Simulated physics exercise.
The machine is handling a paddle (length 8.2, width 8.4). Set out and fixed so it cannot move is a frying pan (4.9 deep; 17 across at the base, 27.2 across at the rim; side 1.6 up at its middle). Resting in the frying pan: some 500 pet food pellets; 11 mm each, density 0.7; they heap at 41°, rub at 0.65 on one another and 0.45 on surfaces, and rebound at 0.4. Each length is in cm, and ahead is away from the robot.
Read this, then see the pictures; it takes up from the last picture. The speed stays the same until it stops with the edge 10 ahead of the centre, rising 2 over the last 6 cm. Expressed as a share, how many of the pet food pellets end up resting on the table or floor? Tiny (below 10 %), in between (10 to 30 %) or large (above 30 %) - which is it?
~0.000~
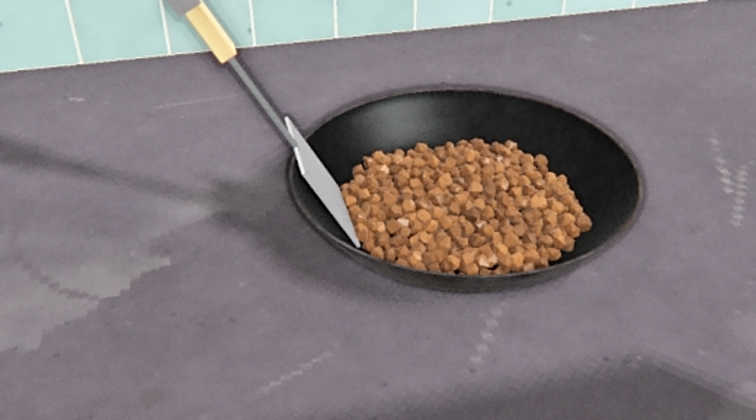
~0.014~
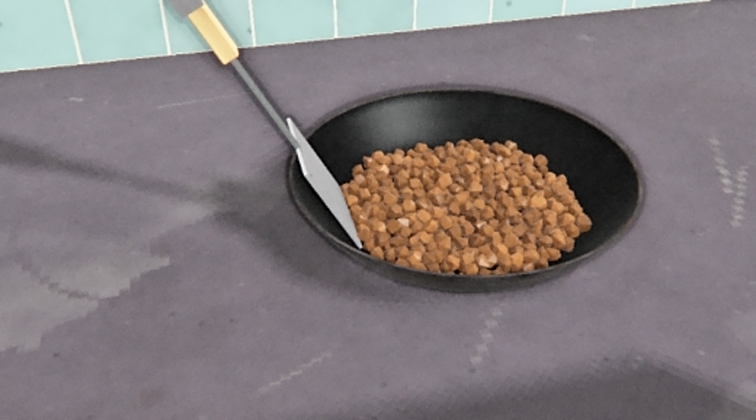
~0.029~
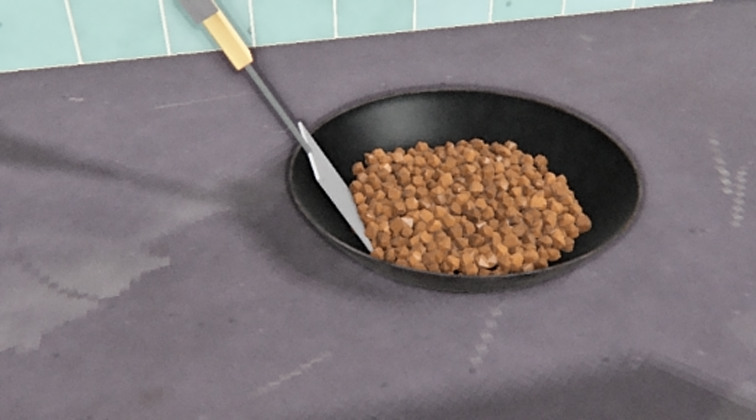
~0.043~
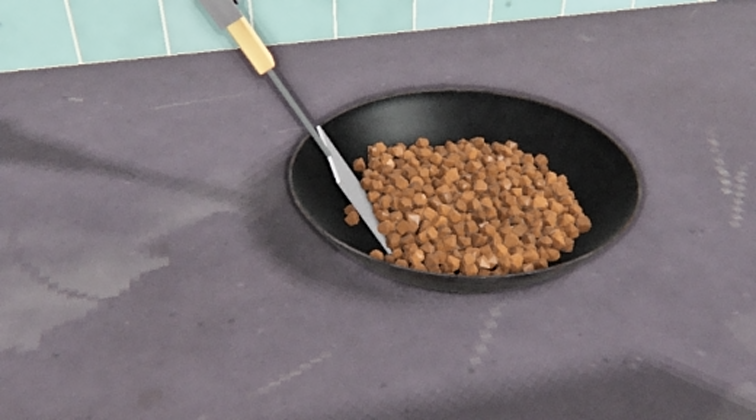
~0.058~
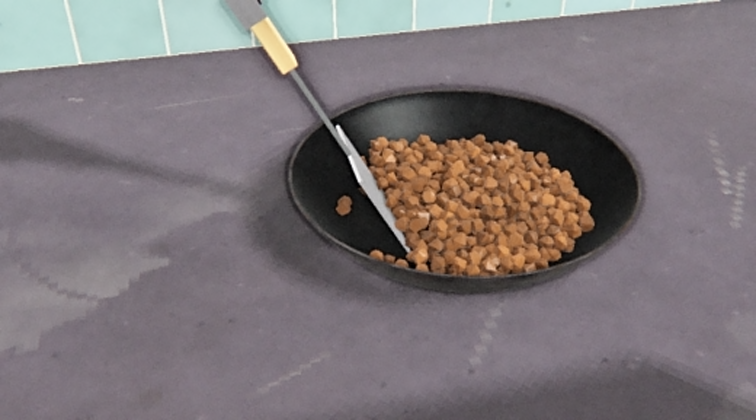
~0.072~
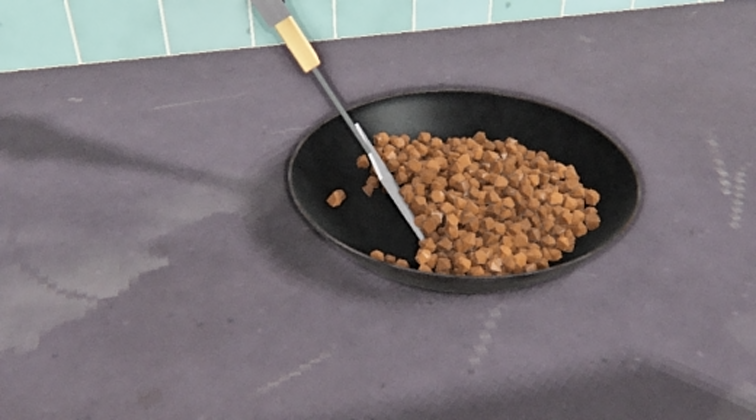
Large, so above 30 %.
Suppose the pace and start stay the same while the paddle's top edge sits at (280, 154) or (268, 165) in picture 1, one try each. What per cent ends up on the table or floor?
I'd say near 40 per cent for the first and near 40 per cent for the second.
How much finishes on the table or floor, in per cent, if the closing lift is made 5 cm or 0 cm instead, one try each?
Estimates, in order: 30 % then 45 %.
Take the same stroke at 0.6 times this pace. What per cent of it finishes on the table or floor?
Roughly 35 per cent.
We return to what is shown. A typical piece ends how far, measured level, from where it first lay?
Level distance of roughly 7 cm.
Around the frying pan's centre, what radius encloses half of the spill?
Roughly 32 cm.
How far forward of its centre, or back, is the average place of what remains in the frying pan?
The balance point is about 3.5 cm ahead.
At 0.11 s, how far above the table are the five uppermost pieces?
6 cm.
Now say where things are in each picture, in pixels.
The first frame shows paddle top edge at (294, 144), sloping 62°; upper third of the load around (463, 199), from x 345 to 585, top at y 145; 497 in the frying pan.
The second frame shows paddle top edge at (296, 145), sloping 62°; upper third of the load around (463, 199), from x 345 to 585, top at y 145.
The third frame shows paddle top edge at (308, 149), sloping 62°; upper third of the load around (456, 197), from x 355 to 585, top at y 145.
The fourth frame shows paddle top edge at (328, 153), sloping 62°; upper third of the load around (454, 194), from x 350 to 585, top at y 140.
The fifth frame shows paddle top edge at (348, 152), sloping 62°; upper third of the load around (463, 190), from x 345 to 585, top at y 140.
The sixth frame shows paddle top edge at (368, 150), sloping 62°; upper third of the load around (473, 186), from x 335 to 590, top at y 135; 497 in the frying pan.
By 0.11 s, sloping 62°, highest piece 6 above the table; 497 in the frying pan.
By 0.16 s, sloping 62°, highest piece 7 above the table; 495 in the frying pan, 2 on the blade or in flight.
By 0.38 s, sloping 62°, highest piece 15 above the table; 305 in the frying pan, 61 on the table or floor, 131 on the blade or in flight.
By 1.43 s, sloping 62°, highest piece 4 above the table; 305 in the frying pan, 192 on the table or floor.
Final count, 305 in the frying pan, 192 on the table or floor. That is 39 % on the table or floor.
